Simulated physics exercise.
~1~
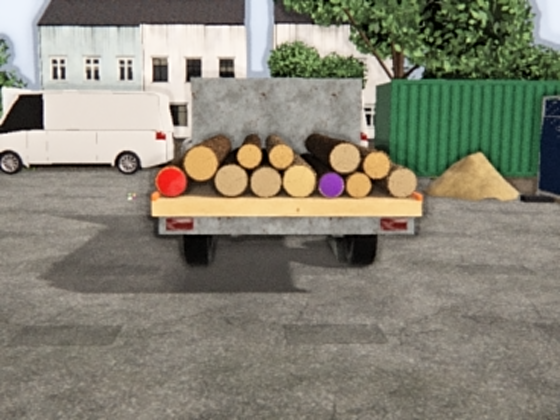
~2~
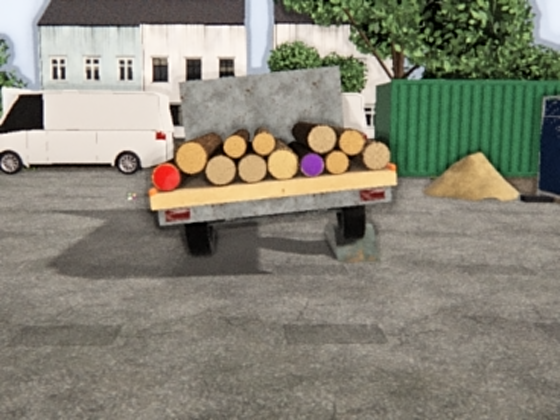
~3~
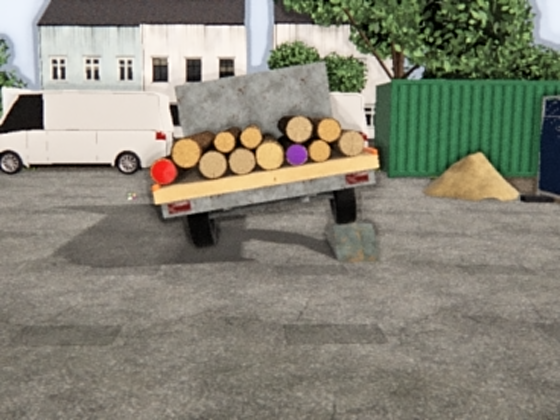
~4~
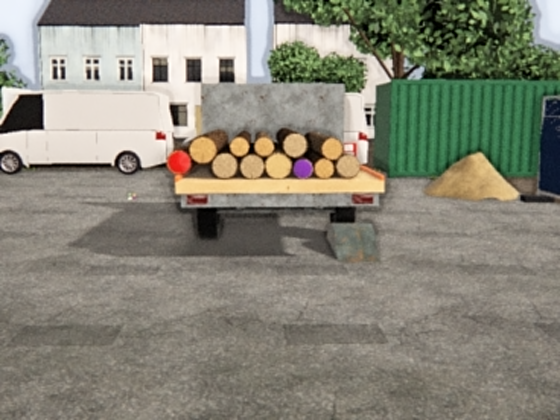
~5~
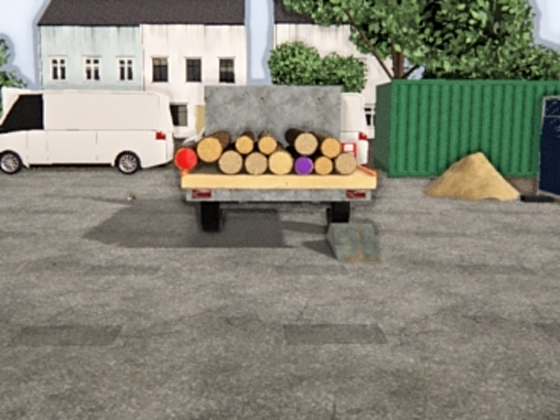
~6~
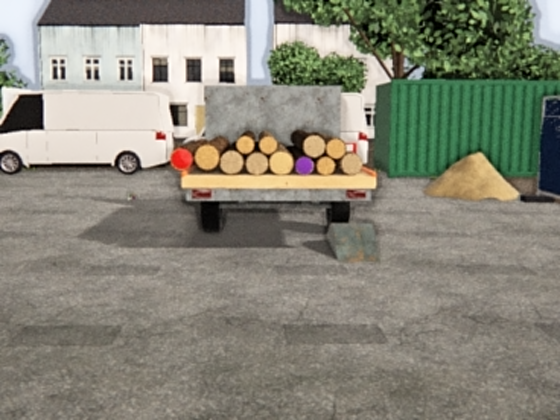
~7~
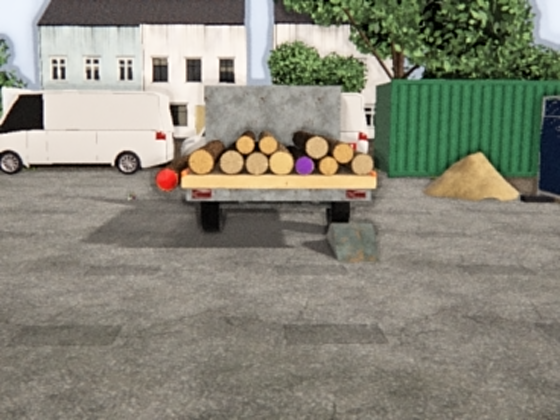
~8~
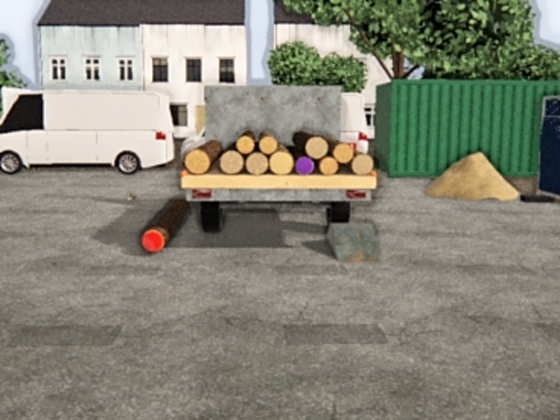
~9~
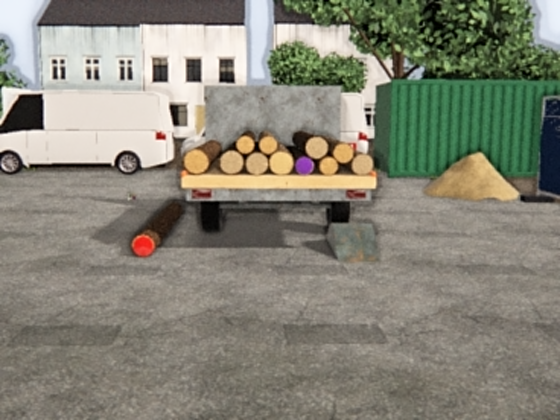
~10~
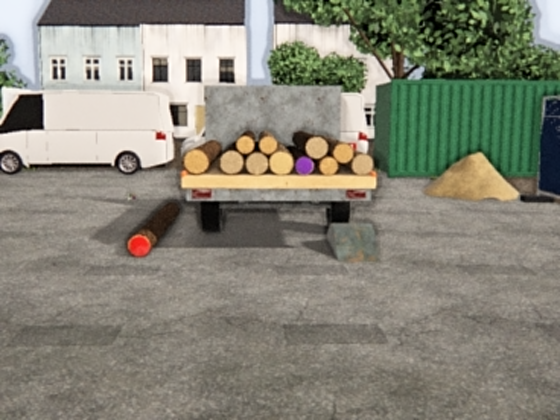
To begin with, a flatbed trailer stacked with loose timber poles, one with a red end and one with a purple end, stands in a yard near a white van, a green container and a sand heap. Its right side rises over a concrete hump, tilting the deck down to the left. The trailer then drops level, moving slightly away, and the load shifts. The red pole edges left, tips over the side and falls to the ground. It rolls a little and rests there, while the purple pole stays aboard with the others.
